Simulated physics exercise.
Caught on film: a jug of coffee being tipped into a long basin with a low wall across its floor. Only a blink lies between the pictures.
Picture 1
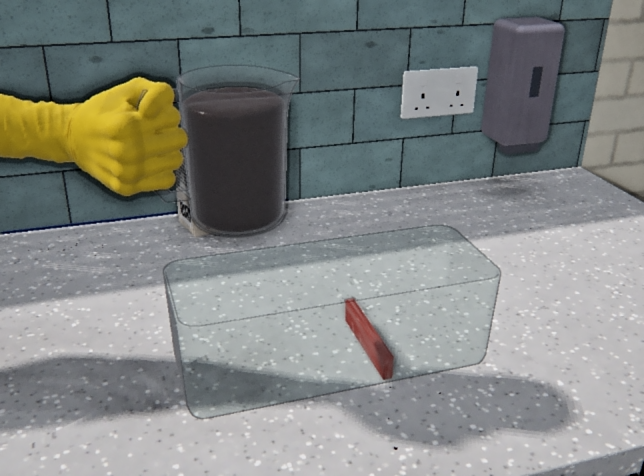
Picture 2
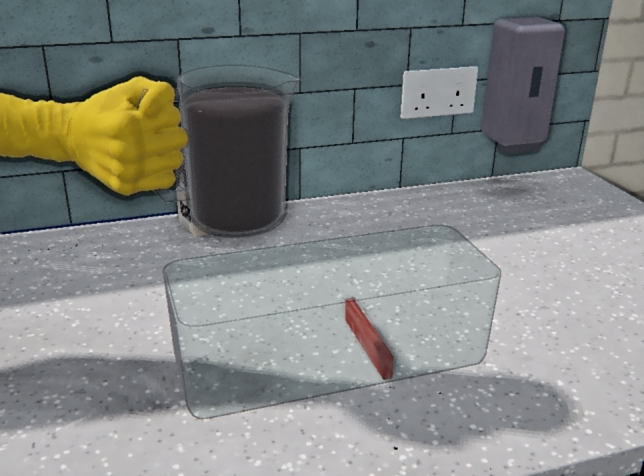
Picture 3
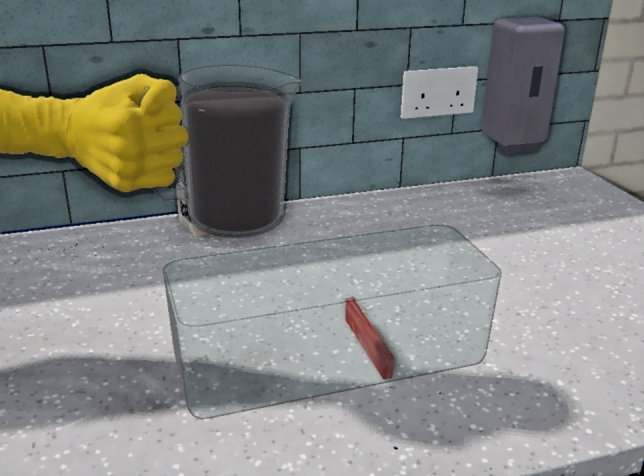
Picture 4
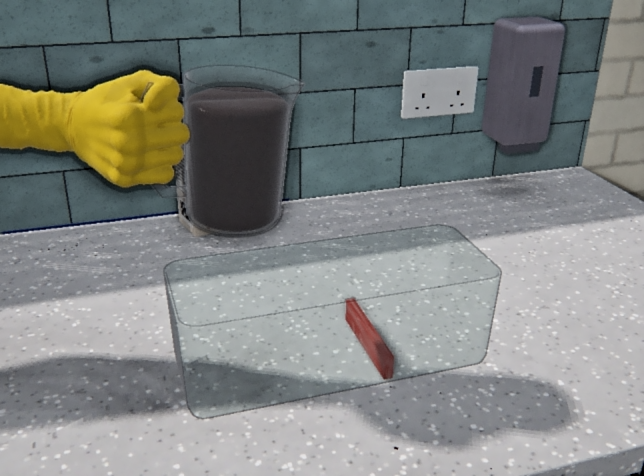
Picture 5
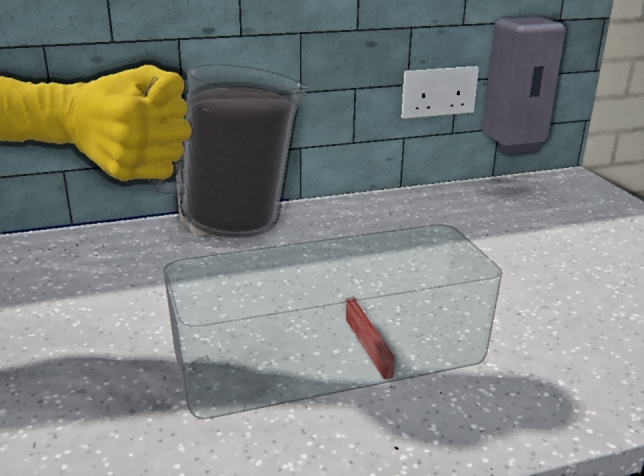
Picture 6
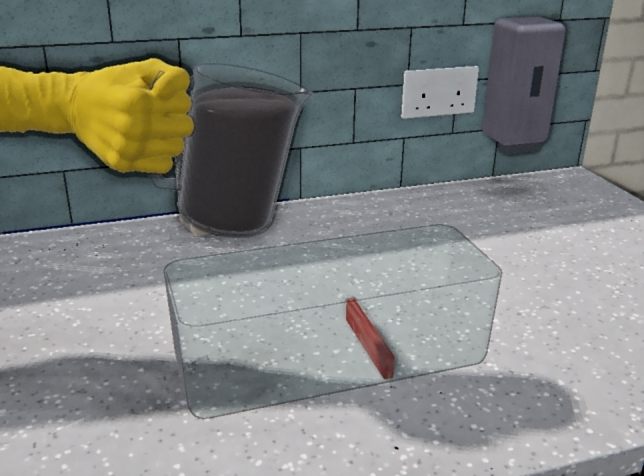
Yellow-gloved hand slowly tilting a clear jug of dark liquid rightwards behind a transparent basin with a low red wall inside.
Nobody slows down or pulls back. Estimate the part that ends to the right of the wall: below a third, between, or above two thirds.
It comes to from a third to two thirds.
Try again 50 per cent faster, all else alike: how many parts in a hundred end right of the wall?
Roughly 40 in a hundred.
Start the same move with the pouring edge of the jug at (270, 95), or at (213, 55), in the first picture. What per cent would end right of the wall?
About 15 and 15 per cent.
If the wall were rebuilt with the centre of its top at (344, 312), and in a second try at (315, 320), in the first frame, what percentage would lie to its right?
First some 85, then 95 per cent.
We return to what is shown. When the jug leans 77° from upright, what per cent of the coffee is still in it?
About 80 per cent.
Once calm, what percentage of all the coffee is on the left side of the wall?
About 50 per cent.
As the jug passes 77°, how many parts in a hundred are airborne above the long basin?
About 15 per cent.
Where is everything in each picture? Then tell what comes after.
In the first frame, tilt 0°; pouring edge (298, 76); surface from (182, 103) to (283, 96); the long basin's rim runs from (170, 295) to (476, 249); the wall's top is at (368, 328).
In the second frame, tilt 1°; pouring edge (299, 76); surface from (183, 102) to (283, 96).
In the third frame, tilt 2°; pouring edge (301, 78); surface from (184, 102) to (284, 97).
In the fourth frame, tilt 5°; pouring edge (304, 81); surface from (186, 101) to (286, 98).
In the fifth frame, tilt 8°; pouring edge (308, 85); surface from (189, 101) to (290, 98).
In the sixth frame, tilt 12°; pouring edge (312, 90); surface from (192, 103) to (295, 99).
A moment on, the tilt is 77° and 81 per cent is still to pour, 0 is left of the wall and 2 right of it.
Next, the tilt is 111° and 27 per cent is still to pour, 16 is left of the wall and 35 right of it.
Then the tilt is 113° and 1 per cent is still to pour, 43 is left of the wall and 52 right of it.
Later the tilt is 113° and 0 per cent is still to pour, 48 is left of the wall and 51 right of it.
Finally, 49 per cent lies left of the wall, 50 right of it and 1 outside.
